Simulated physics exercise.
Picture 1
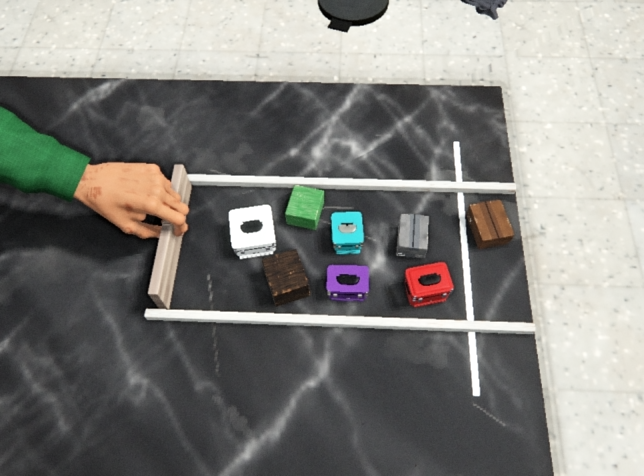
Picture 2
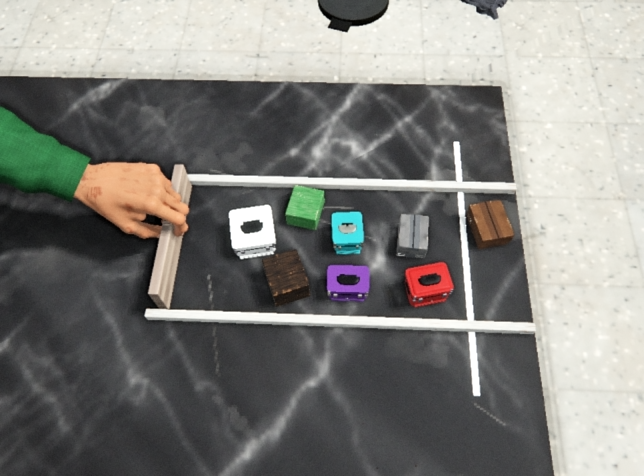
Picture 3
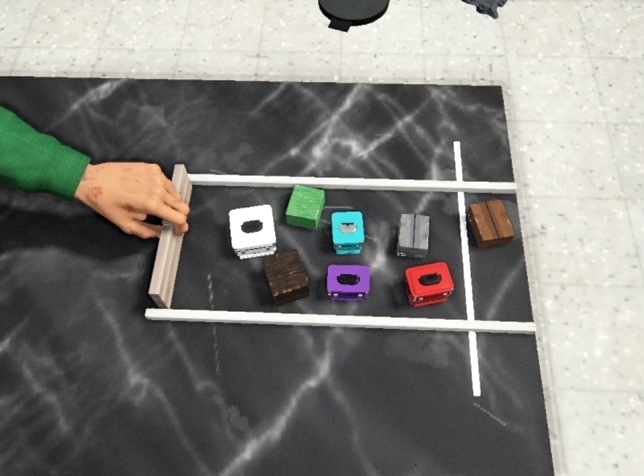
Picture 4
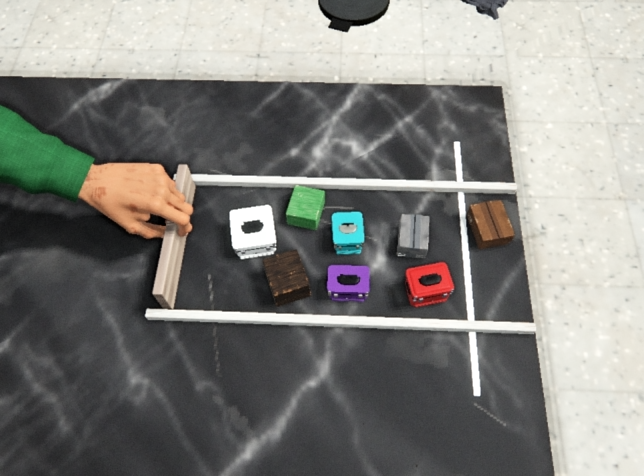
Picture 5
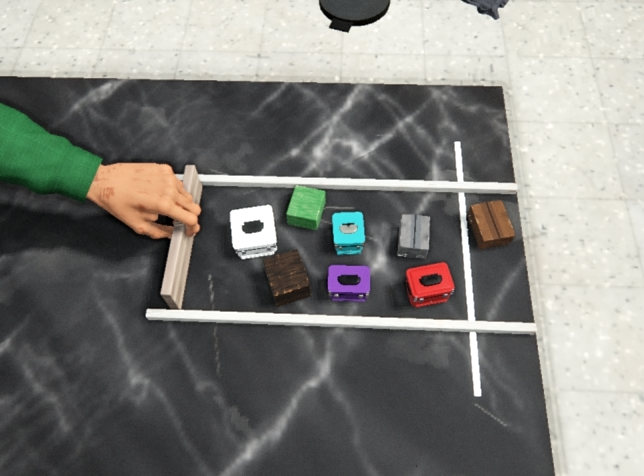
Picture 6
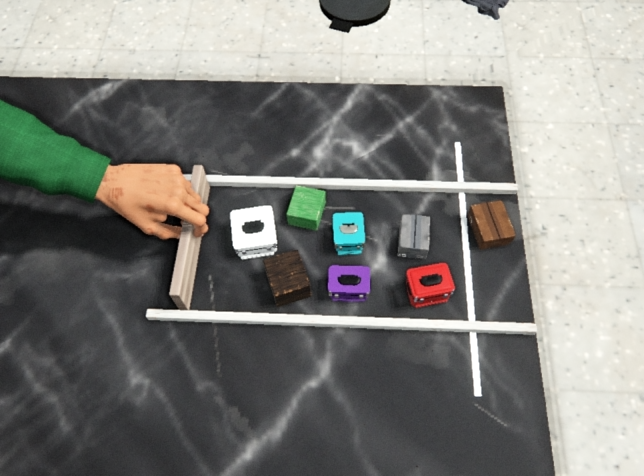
The footage shows a green-sleeved hand holding a wooden board at the left of a marble-patterned table, with colourful boxes and blocks between white rails near a tape line; the hand then slides the board slightly right, touching none of them.
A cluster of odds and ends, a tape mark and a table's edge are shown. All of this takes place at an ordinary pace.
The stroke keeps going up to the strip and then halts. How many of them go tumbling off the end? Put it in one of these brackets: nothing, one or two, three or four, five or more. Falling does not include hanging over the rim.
In the end three or four are gone from the table.
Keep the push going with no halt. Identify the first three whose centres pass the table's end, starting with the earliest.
In order: The brown box, then the red case, then the grey box.
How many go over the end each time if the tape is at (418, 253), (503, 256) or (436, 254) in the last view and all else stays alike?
1, 5, 2.
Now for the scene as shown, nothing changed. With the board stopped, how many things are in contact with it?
In contact: 3.
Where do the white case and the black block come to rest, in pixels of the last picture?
I'd put one at around (489, 244) and the other at around (491, 290).
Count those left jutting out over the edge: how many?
Overhang count: 2.
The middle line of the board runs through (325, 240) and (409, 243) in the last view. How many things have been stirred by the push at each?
It comes to 5 for the first spot, 8 for the other.
Soon after, none off yet; brown box at rest near (491, 225); red case at rest near (429, 285); grey box at rest near (414, 236).
Then, none off yet; brown box moving near (498, 225); red case moved about its own width near (482, 291); grey box moved about its own width near (468, 237).
At rest, the number that fall off is three or four; fallen, grey box, red case and brown box.
